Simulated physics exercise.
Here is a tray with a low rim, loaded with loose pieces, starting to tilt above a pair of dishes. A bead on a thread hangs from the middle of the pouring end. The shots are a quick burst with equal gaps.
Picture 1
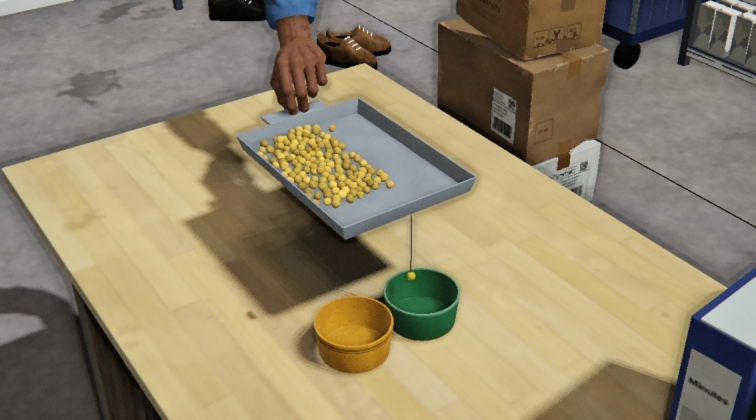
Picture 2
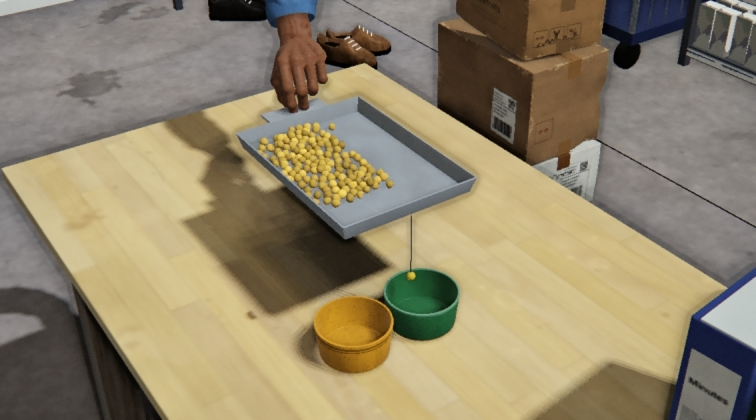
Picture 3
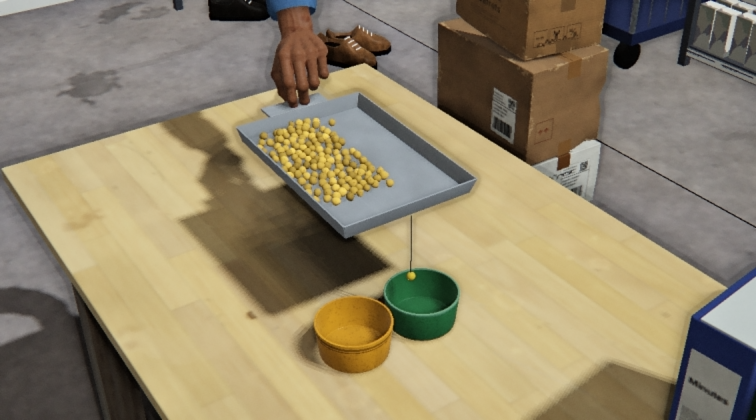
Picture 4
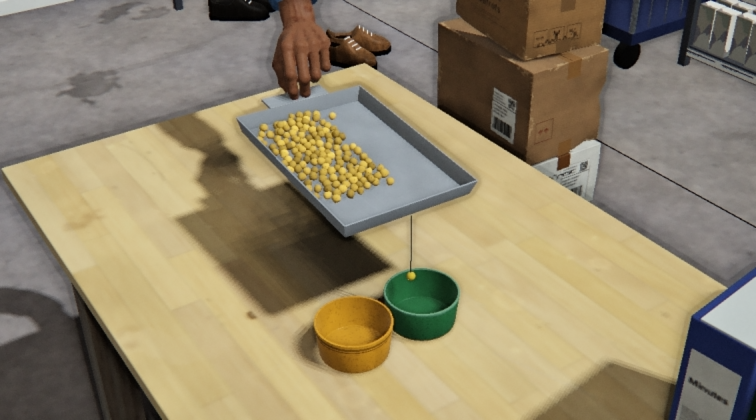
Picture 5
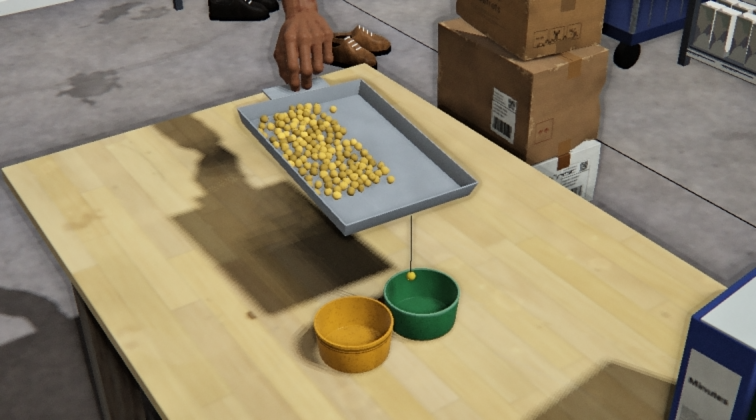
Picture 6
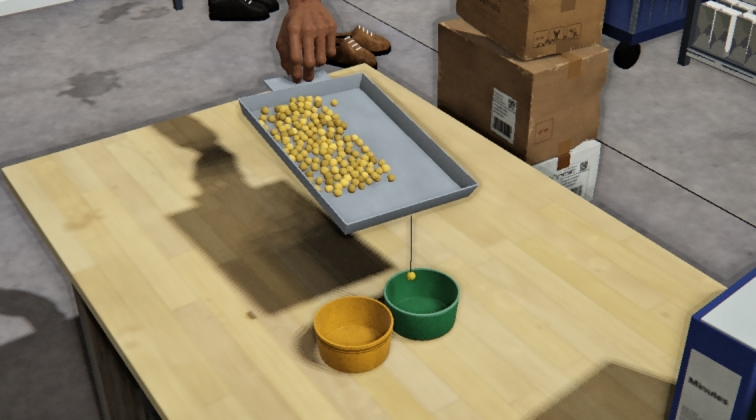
The video shows a hand holding a gray tray of yellow puffed corn balls above an orange dish and a green dish on a wooden table, then slowly raising the handle end, tilting the tray slightly toward its right corner.
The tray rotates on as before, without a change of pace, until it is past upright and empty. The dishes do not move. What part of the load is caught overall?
They take only the smaller part between them.
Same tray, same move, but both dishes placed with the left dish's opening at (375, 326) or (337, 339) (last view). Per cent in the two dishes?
First some 40, then 10 per cent.
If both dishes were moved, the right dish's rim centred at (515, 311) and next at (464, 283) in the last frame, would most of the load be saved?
First under half, then over half.
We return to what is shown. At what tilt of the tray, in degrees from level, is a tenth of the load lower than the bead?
Around 95° of tilt.
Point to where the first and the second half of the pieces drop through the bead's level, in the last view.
Around (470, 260) and then (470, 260).
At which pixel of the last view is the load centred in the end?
At about (474, 305).
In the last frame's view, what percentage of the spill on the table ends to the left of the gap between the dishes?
Some 0 per cent.
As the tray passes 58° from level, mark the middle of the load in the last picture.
At about (427, 177).
Soon after the last picture, tray tipped steeply; nearly all on the tray; a stray few outside both; a stray few in the air.
A little later, tray tipped right over; most on the tray; a stray few in the right dish; a small part outside both; a small part in the air.
Later still, tray tipped past a quarter turn; about a quarter in the right dish; most outside both.
At rest, tray tipped past a quarter turn; none in the left dish; about a quarter in the right dish; most outside both.
